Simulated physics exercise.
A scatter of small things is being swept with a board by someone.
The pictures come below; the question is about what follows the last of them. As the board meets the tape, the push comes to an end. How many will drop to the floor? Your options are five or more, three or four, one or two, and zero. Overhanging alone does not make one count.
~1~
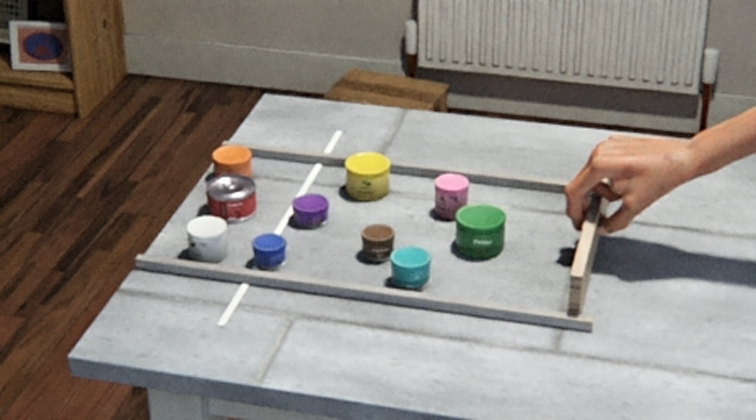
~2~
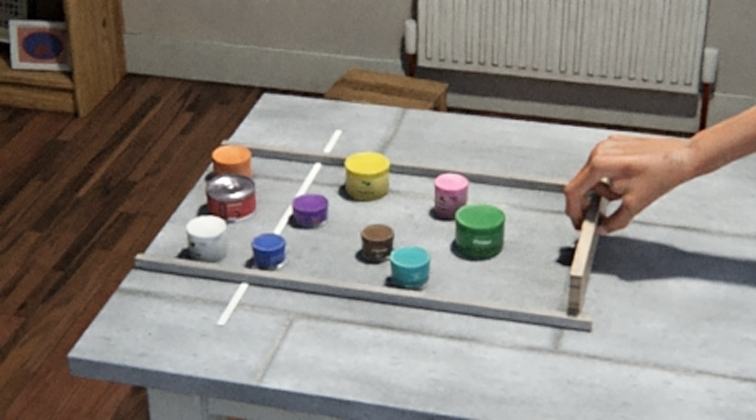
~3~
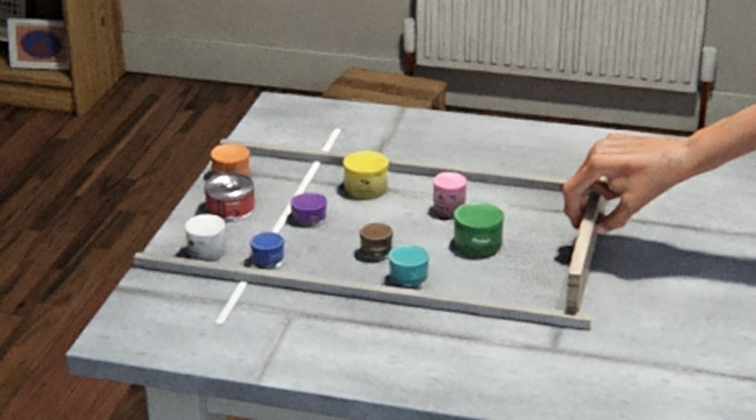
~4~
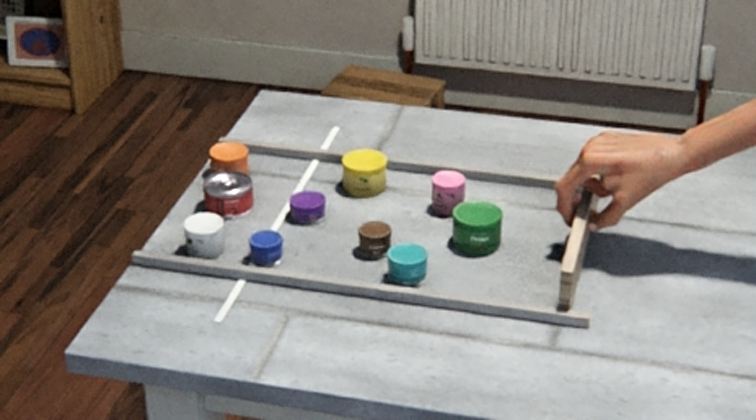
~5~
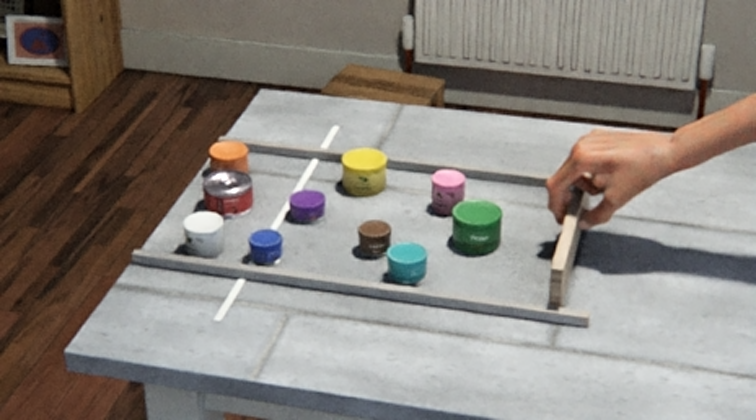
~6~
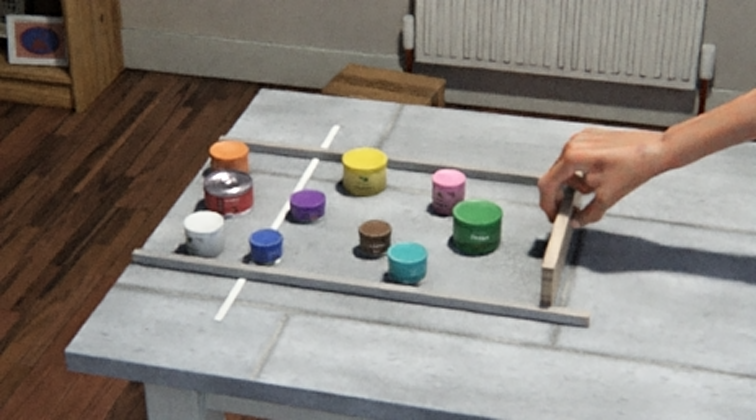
My pick is zero.
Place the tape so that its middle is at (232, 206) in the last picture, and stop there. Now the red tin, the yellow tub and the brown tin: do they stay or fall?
Red tin goes off, yellow tub stays put, brown tin stays put.
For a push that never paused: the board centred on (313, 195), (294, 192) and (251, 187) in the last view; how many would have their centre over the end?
It comes out as 0, then 0, then 2.
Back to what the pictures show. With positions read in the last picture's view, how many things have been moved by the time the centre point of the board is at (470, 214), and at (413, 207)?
Well, it's 1 at the first one and 3 at the second.
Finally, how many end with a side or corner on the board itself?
The count in contact is 5.
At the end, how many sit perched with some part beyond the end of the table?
Looks like 1 of them.
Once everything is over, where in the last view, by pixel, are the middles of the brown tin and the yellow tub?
First at (254, 223); second at (287, 158).
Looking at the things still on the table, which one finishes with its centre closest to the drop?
The red tin.
Soon after, none off yet; orange tub at rest near (230, 161); red tin at rest near (229, 194); white tub at rest near (205, 235).
At rest, the number that fall off is zero.
